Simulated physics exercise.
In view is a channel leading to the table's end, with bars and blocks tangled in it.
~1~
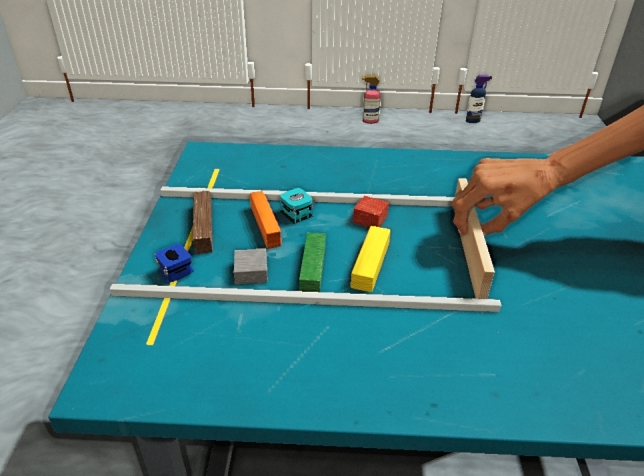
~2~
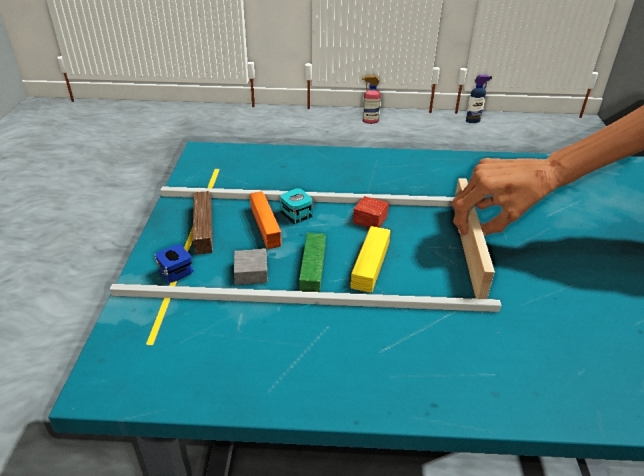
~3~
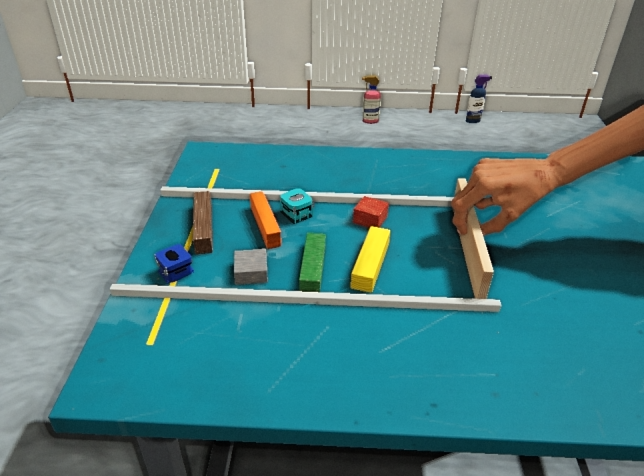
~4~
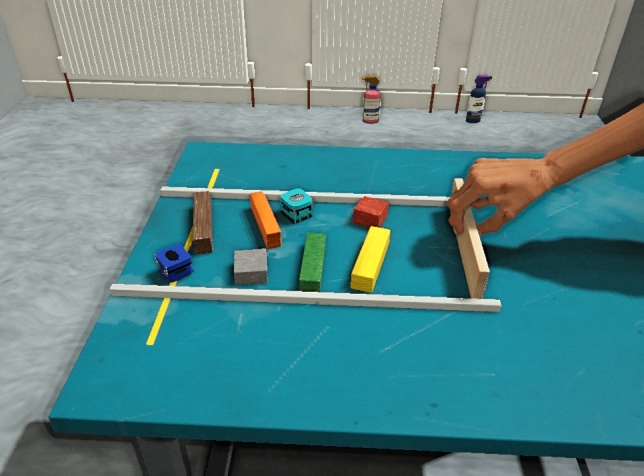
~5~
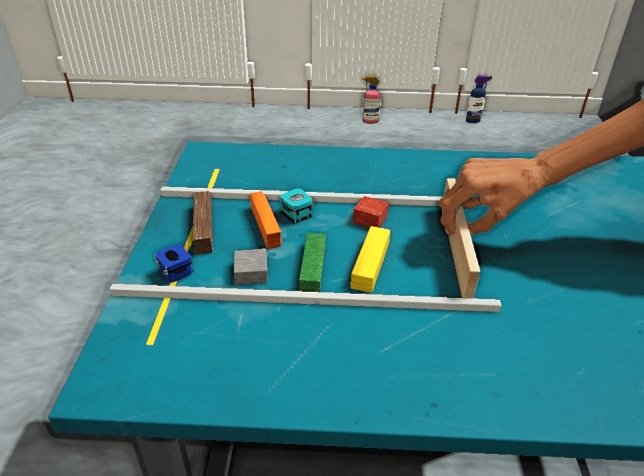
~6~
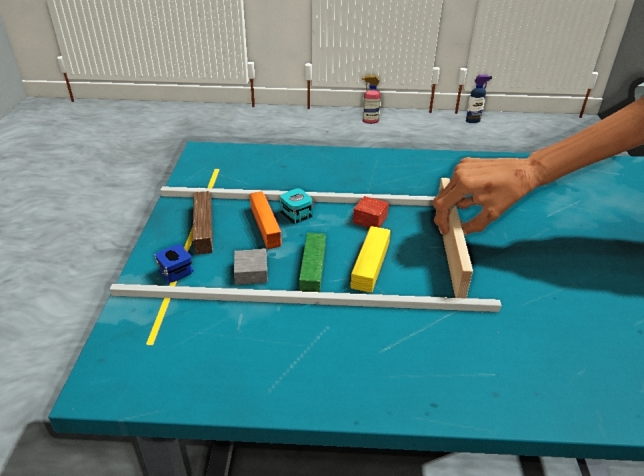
To begin with, a hand holds a wooden board upright at the right end of a channel between two white rails on a teal table, with colourful bars and blocks lying inside. The hand then slides the board slightly left, while the bars and blocks stay still.
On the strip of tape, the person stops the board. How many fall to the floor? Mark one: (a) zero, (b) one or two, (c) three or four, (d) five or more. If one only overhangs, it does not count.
(c) three or four.
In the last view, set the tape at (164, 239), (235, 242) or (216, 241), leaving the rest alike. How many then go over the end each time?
Try by try, 6, 0 and 1.
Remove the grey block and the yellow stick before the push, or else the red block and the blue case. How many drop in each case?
The count is 1 in one try and 2 in the other, in that order.
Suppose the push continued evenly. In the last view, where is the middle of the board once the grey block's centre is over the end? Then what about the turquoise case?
I'd put it close to (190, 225), and close to (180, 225) for the other one.
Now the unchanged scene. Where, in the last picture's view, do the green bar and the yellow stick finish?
Green bar: About (150, 256); yellow stick: About (172, 251).
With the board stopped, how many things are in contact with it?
2 of them.
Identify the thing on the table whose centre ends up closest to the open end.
It's the turquoise case that is foremost.
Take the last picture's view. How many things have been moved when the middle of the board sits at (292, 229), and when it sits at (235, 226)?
The counts are 6 and 8.
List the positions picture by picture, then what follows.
The first frame shows blue case (175, 264); brown bar (203, 221); grey block (251, 266); board (471, 235); tape (190, 240).
The second frame shows brown bar (203, 221); orange stick (265, 219).
The third frame shows grey block (251, 266); red block (371, 213).
The fourth frame shows blue case (175, 264); turquoise case (297, 206).
The fifth frame shows brown bar (203, 221); board (458, 235).
The sixth frame shows blue case (175, 264); brown bar (203, 221); grey block (251, 266); board (452, 235); tape (190, 240).
Early on, none off yet; blue case at rest near (175, 264); brown bar at rest near (203, 221); grey block at rest near (251, 266).
Finally, the number that fall off is three or four; lost, orange stick, grey block, brown bar and blue case.
